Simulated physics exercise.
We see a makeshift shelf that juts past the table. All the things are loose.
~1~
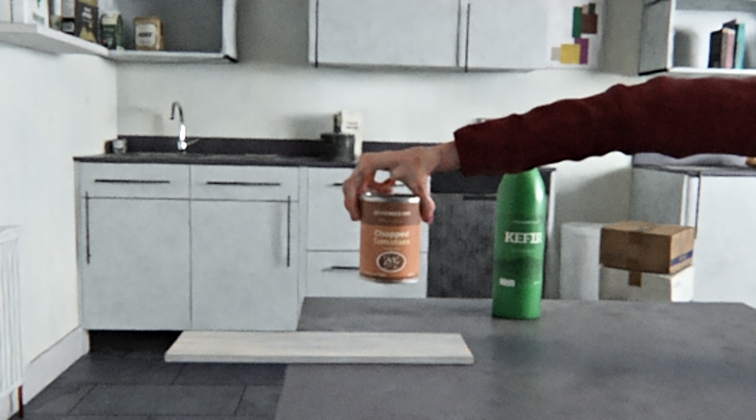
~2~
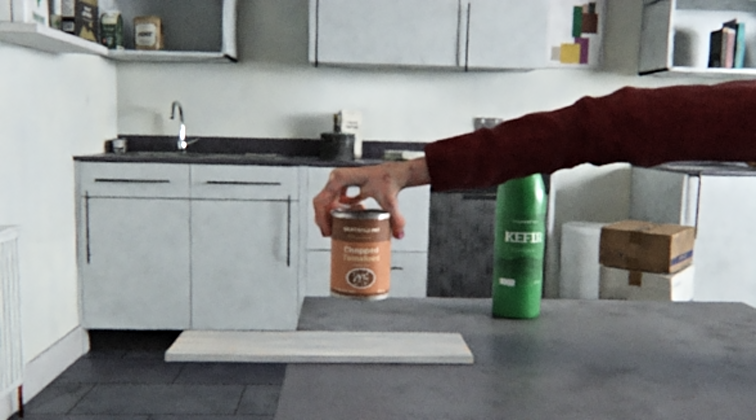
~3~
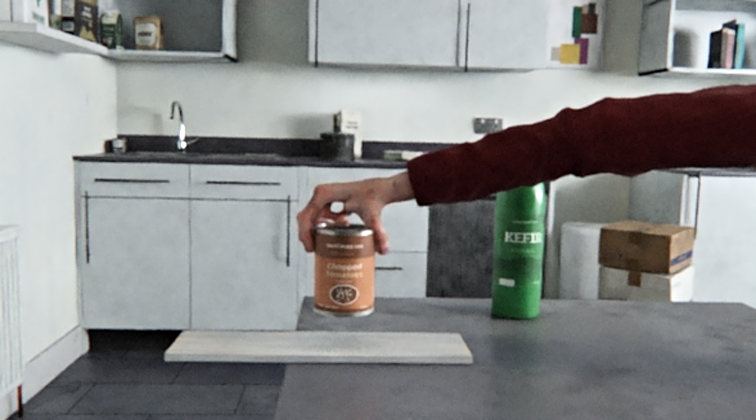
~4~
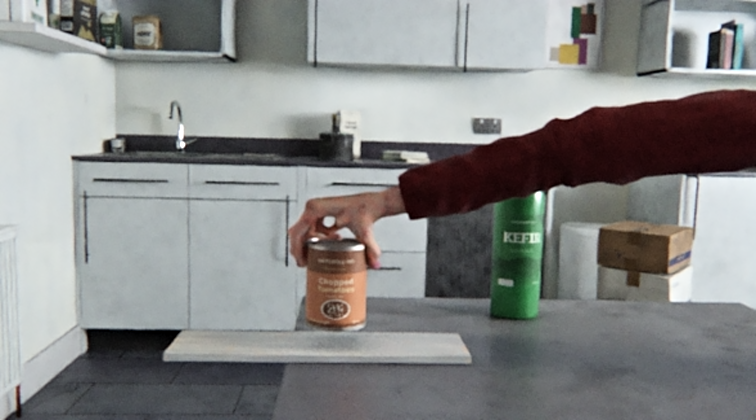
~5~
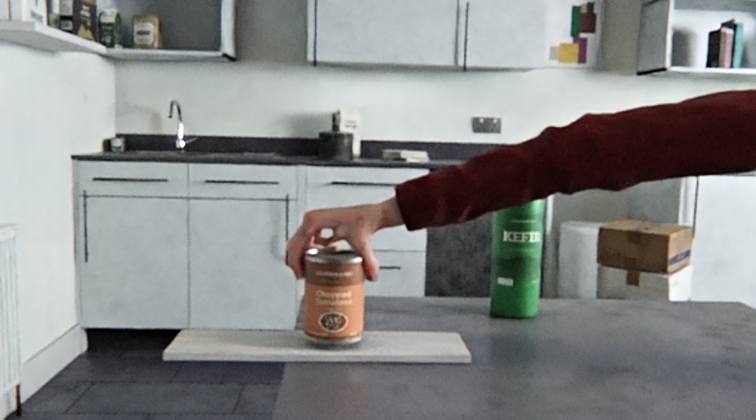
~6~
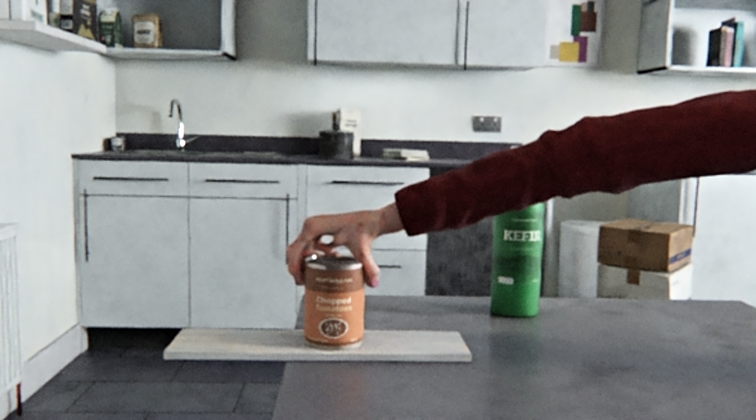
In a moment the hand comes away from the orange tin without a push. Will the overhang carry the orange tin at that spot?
In the end the board holds.
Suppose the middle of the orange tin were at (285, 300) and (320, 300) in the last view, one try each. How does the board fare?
In the first case it stays on the table; in the second case it stays on the table.
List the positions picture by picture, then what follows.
Coming down; orange tin (390, 237); green bottle (519, 232), in the first frame.
Coming down; orange tin (361, 253); green bottle (519, 232), in the second frame.
Coming down; orange tin (344, 268); green bottle (519, 232), in the third frame.
Coming down; orange tin (337, 283); green bottle (518, 232), in the fourth frame.
Coming down; orange tin (334, 295); green bottle (518, 231), in the fifth frame.
Set down, still held; orange tin (334, 300); green bottle (518, 230), in the sixth frame.
Then, 0.50 s past the last view, nothing moves.
Then, 1.30 s past the last view, orange tin resting near (334, 301).
Finally, all 3 still in place. Final places as the last picture's camera would see them, orange tin near (334, 301). The board keeps its balance.
